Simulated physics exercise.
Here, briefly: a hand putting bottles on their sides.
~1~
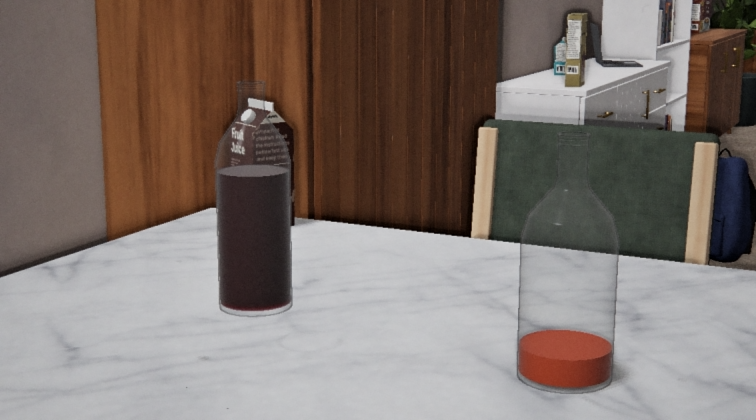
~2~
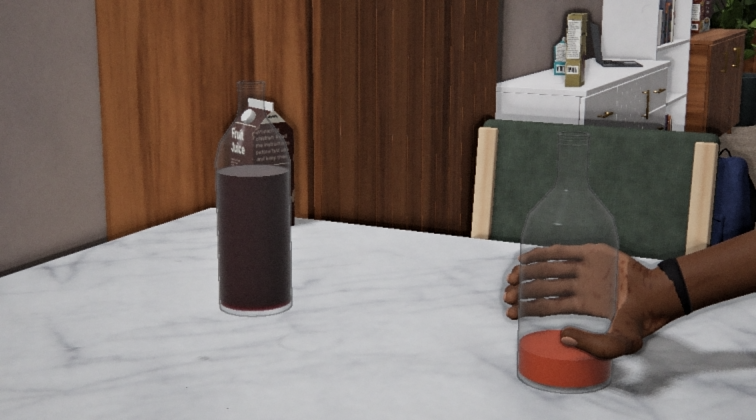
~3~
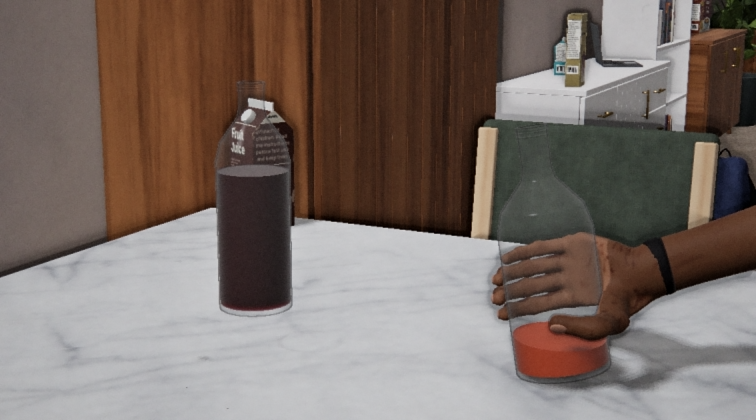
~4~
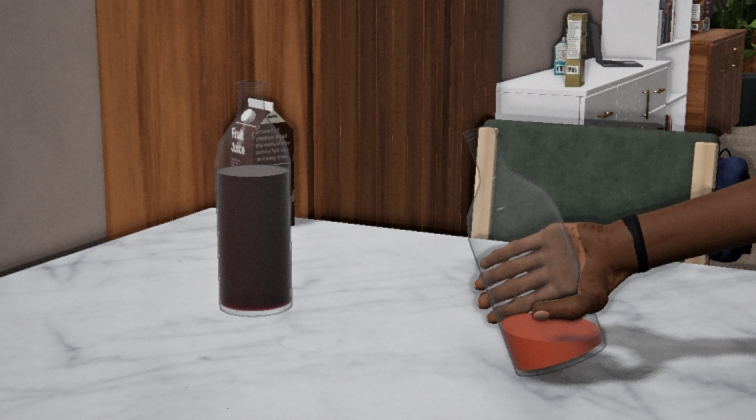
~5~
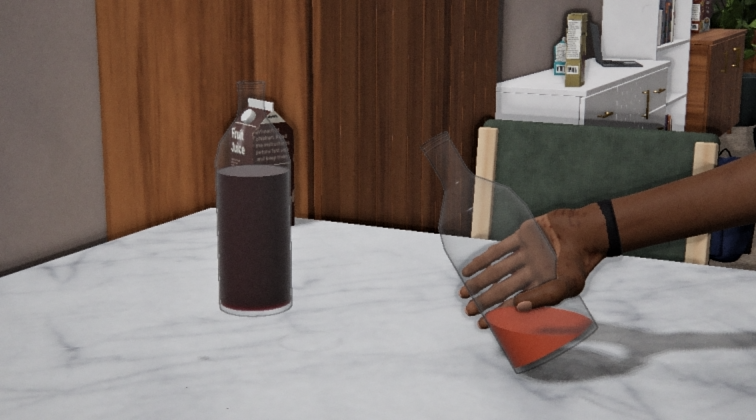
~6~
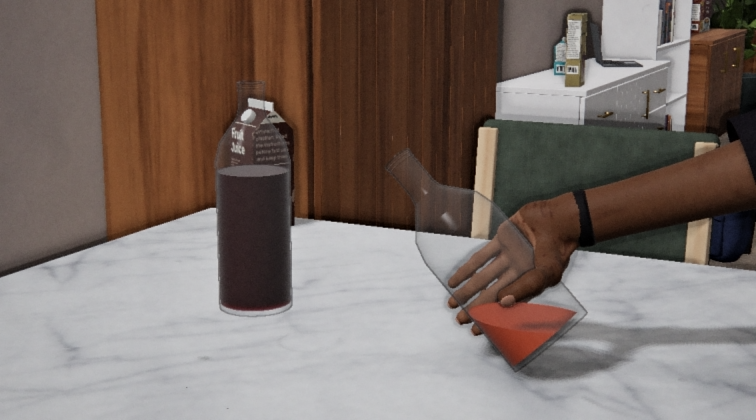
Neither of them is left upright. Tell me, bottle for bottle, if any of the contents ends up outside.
Left - contents end up outside, right - contents stay inside.
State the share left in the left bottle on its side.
I reckon close to 40 per cent is held back.
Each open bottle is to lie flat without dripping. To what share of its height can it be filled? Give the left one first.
About 26 % and 24 %.
Shortly, the right bottle is nearly down; right bottle, no leak.
Then, the right bottle lies flat; right bottle, no leak.
At the finish, both lie flat; right bottle, no leak; left bottle, it leaks.
